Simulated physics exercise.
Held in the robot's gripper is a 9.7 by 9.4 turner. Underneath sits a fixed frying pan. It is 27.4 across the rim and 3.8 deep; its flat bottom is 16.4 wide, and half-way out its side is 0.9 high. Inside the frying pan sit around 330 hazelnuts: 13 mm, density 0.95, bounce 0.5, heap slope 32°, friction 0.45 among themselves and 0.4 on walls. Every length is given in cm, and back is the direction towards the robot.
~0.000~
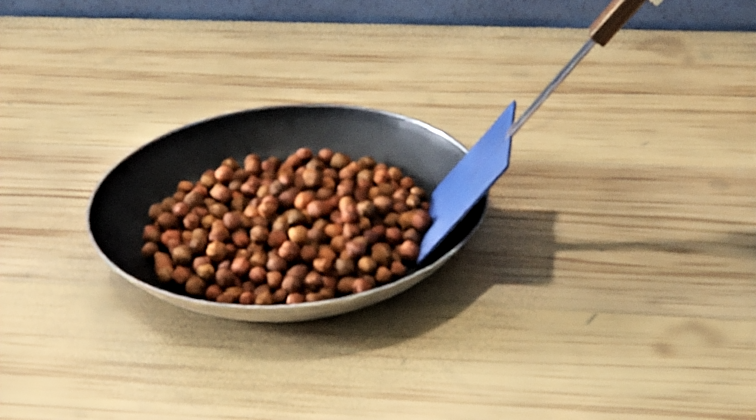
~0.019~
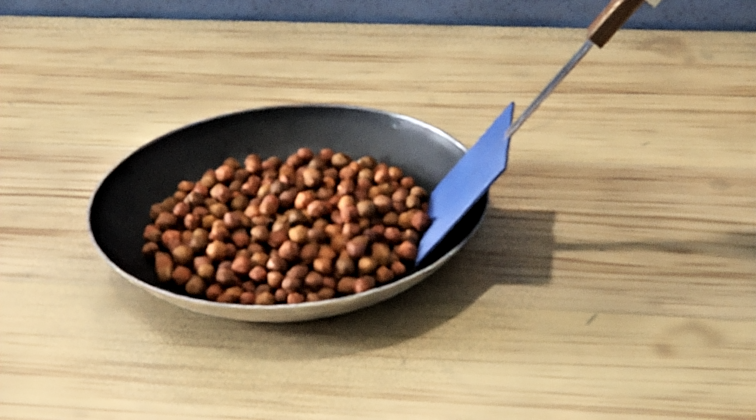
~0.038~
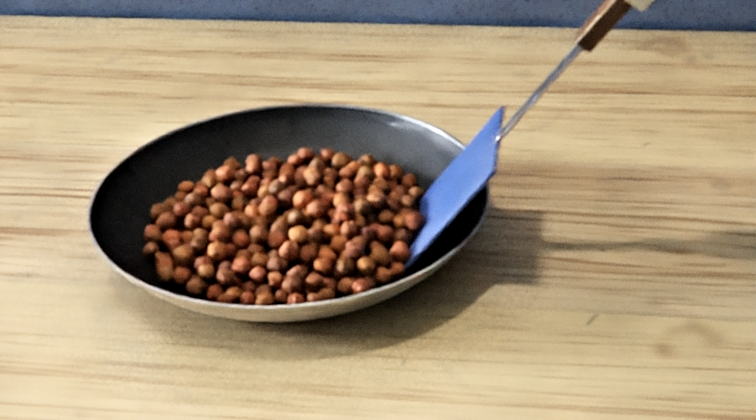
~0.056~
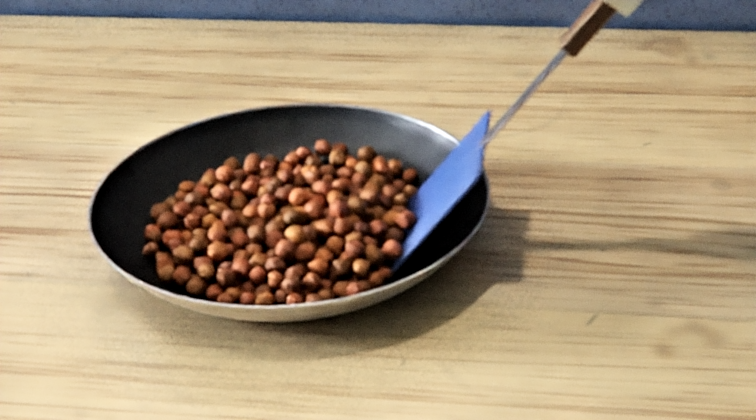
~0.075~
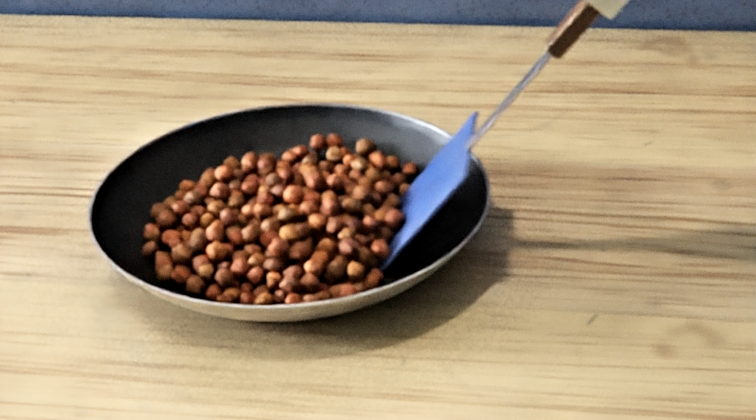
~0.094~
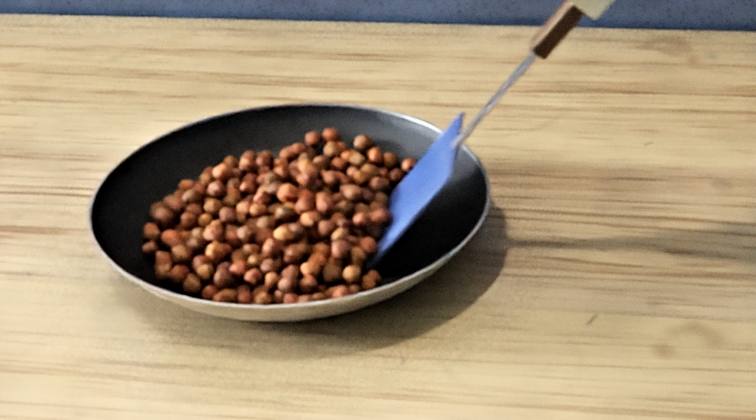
The clip opens on a dark frying pan full of reddish-brown hazelnuts on a wooden surface, a blue turner slanting down against the heap's right side. The turner then moves steadily left into the pan, pushing the nearby nuts leftward, bunching them slightly higher and baring dark pan behind it.
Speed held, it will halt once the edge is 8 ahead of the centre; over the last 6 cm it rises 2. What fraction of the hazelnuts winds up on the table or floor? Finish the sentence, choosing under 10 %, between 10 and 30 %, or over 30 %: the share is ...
The share is under 10 %.
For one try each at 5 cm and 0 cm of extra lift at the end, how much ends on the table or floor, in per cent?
I'd say close to 5 percent for the first and close to 5 percent for the second.
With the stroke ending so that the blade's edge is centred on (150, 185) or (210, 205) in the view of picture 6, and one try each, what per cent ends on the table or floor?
I'd say some 25 per cent, then some 0 per cent.
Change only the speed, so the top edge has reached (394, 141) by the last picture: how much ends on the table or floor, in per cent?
Expect some 30 per cent there.
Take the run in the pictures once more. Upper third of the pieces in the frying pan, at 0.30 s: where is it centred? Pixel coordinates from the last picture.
Centre: Roughly (206, 193) in the last picture.
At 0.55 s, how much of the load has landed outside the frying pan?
5 %.
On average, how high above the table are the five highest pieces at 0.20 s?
About 4 cm.
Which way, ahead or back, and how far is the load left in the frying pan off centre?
Ahead, by around 5.0 cm.
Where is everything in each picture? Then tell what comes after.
The turner top edge at (512, 132), sloping 53°; upper third of the load around (292, 219), from x 150 to 425, top at y 155; 333 in the frying pan, in the first picture.
The turner top edge at (510, 133), sloping 53°; upper third of the load around (292, 215), from x 150 to 425, top at y 155, in the second picture.
The turner top edge at (499, 137), sloping 53°; upper third of the load around (293, 215), from x 150 to 415, top at y 155, in the third picture.
The turner top edge at (485, 141), sloping 53°; upper third of the load around (295, 212), from x 150 to 410, top at y 150, in the fourth picture.
The turner top edge at (471, 143), sloping 53°; upper third of the load around (295, 210), from x 150 to 410, top at y 145, in the fifth picture.
The turner top edge at (457, 143), sloping 53°; upper third of the load around (293, 211), from x 150 to 410, top at y 135; 333 in the frying pan, in the sixth picture.
After 0.20 s, sloping 53°, highest piece 4 above the table; 333 in the frying pan.
After 0.30 s, sloping 53°, highest piece 5 above the table; 333 in the frying pan.
After 0.55 s, sloping 53°, highest piece 6 above the table; 315 in the frying pan, 18 on the table or floor.
After 1.60 s, sloping 53°, highest piece 5 above the table; 312 in the frying pan, 21 on the table or floor.
In the end, 312 in the frying pan, 21 on the table or floor. That is 6 % on the table or floor.
